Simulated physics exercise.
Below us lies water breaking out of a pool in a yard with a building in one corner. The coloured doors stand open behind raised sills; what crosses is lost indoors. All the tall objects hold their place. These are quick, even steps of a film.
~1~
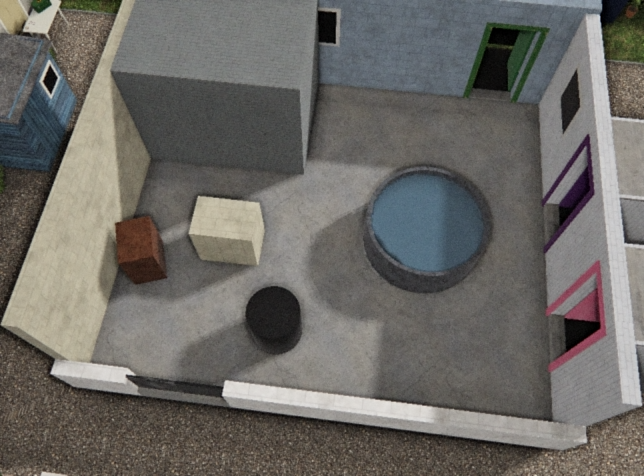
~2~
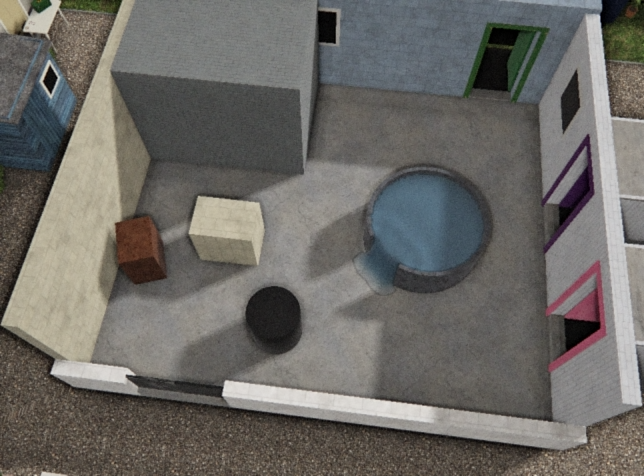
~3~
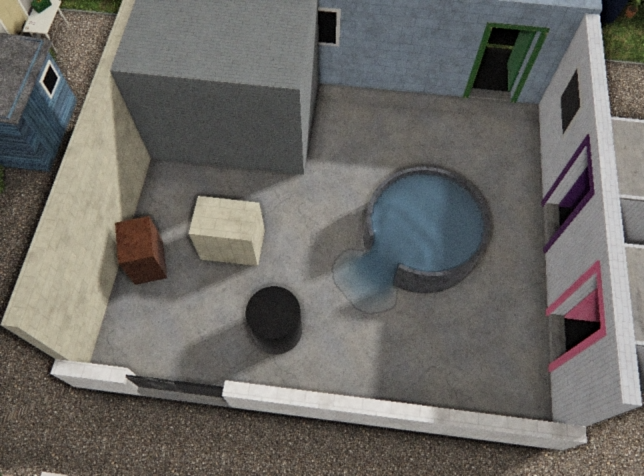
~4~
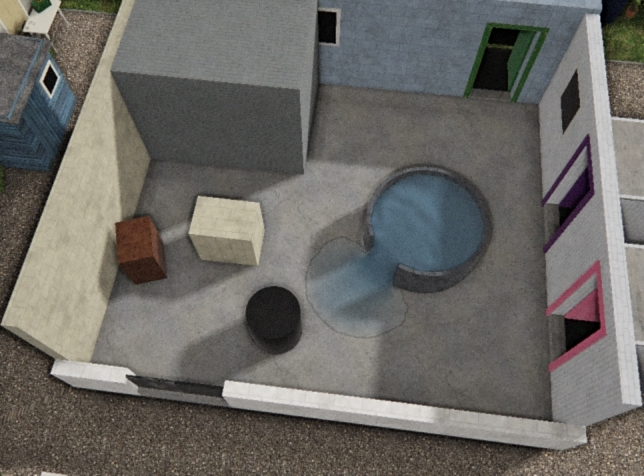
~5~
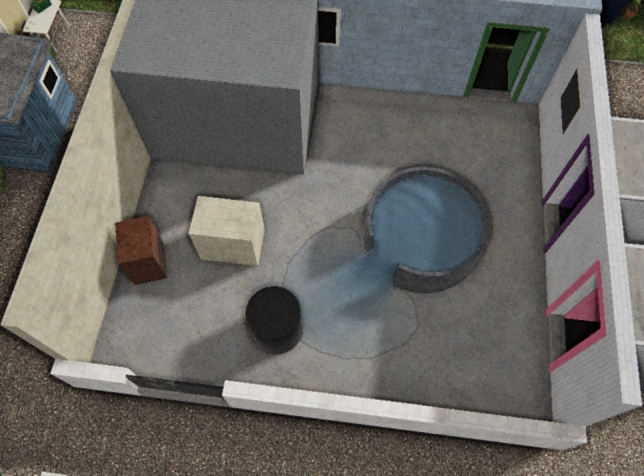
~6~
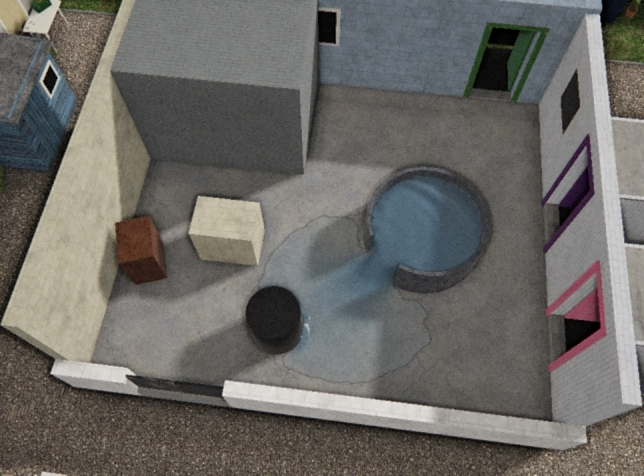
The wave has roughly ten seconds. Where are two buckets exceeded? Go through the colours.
One by one: The purple door stays under that; the pink door stays under that; the green door stays under that.
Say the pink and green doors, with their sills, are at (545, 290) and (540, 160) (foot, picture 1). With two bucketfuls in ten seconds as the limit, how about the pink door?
Then: Pink holds.
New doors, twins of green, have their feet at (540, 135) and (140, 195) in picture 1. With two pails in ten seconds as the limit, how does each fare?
In turn: Lets less in, passes that mark.
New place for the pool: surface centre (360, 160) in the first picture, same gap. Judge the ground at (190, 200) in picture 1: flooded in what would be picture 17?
Verdict: Under water.
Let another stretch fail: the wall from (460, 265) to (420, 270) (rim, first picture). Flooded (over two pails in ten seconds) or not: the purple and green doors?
In short: Purple stays under, green floods.
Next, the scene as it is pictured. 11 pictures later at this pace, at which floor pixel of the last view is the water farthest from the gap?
Close to (94, 351).
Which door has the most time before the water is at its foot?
I say the green door.
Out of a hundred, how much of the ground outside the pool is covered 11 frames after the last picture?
About 35 per cent.
A moment on, water covers 20 % of the floor; the purple door not reached, the pink door not reached, the green door not reached.
Next, water covers 35 % of the floor; the purple door not reached, the pink door not reached, the green door not reached.
Then, water covers 50 % of the floor; the purple door not reached, the pink door not reached, the green door not reached.
Later, water covers 65 % of the floor; the purple door wet at the sill, nothing in, the pink door wet at the sill, nothing in, the green door not reached.
In the end, water covers 90 % of the floor; the purple door wet at the sill, nothing in, the pink door wet at the sill, nothing in, the green door wet at the sill, nothing in.
